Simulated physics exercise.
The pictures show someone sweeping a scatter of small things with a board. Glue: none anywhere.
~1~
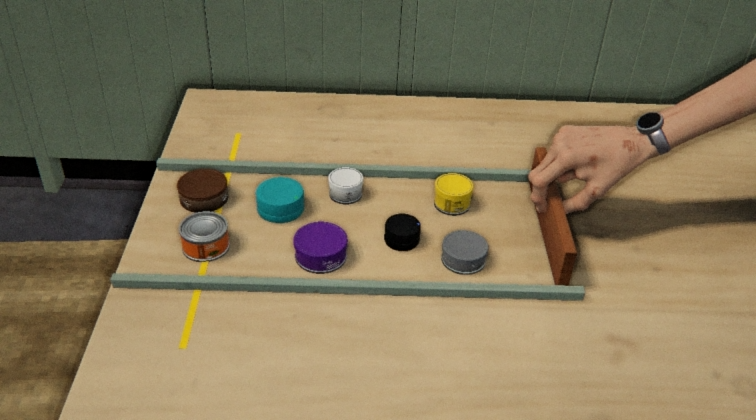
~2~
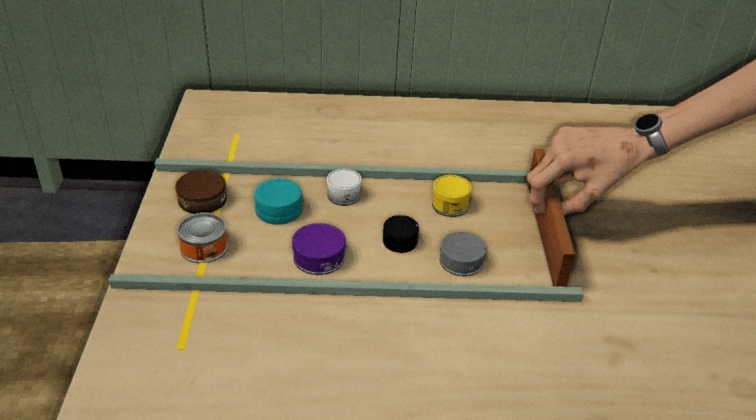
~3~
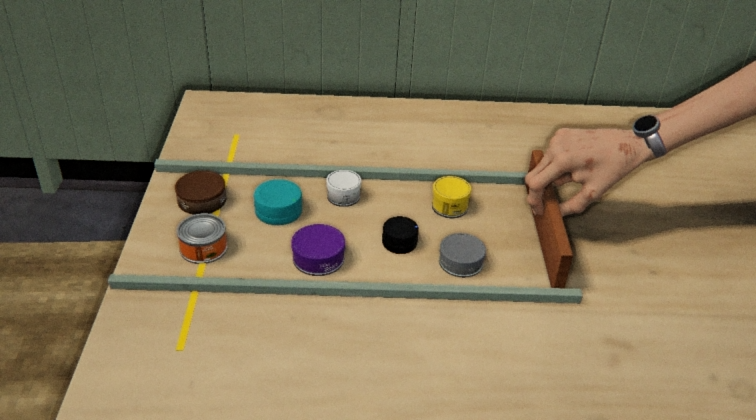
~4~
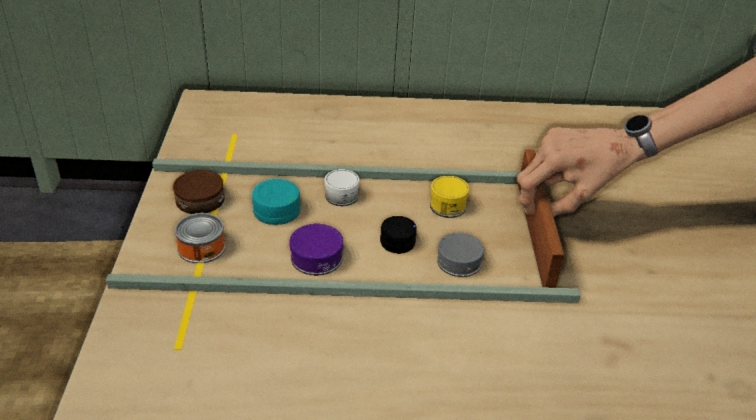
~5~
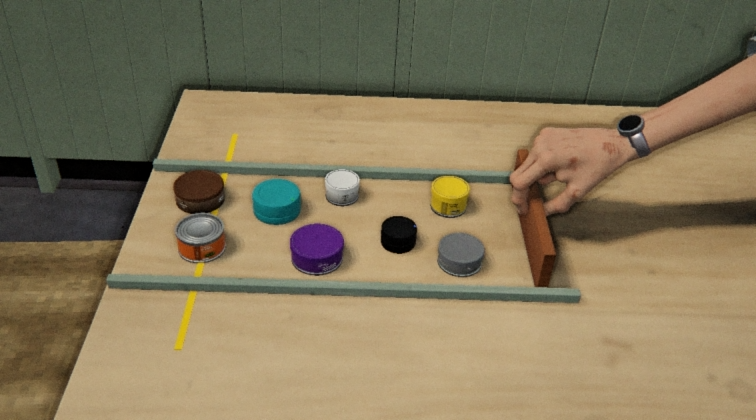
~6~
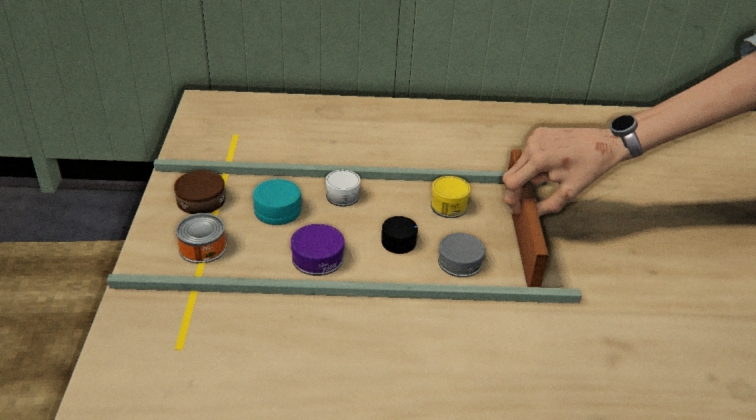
Wooden board held upright by a hand sliding slightly left between two rails, the scattered coloured pots and lids staying still.
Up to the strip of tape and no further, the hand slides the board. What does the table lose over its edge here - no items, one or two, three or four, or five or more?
It loses one or two items.
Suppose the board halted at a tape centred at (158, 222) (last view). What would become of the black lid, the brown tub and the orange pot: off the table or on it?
Observed: Black lid hangs on; brown tub slides off; orange pot slides off.
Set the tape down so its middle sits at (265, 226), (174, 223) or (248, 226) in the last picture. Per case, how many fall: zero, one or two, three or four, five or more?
Taking the tapes one after another, the count is not one, then three or four, then none at all.
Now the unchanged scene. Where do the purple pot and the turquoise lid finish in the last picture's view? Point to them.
Purple pot: (131, 245); turquoise lid: (158, 210).
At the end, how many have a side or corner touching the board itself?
Count recorded: 3.
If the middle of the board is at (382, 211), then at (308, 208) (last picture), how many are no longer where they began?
The count reaches 5 first and 7 second.
Soon after, none off yet; brown tub at rest near (200, 192); orange pot at rest near (202, 238); turquoise lid at rest near (277, 202).
After that, none off yet; brown tub at rest near (200, 192); orange pot moving near (193, 237); turquoise lid displaced a little near (261, 204).
In the end, the number that fall off is one or two; gone, orange pot.
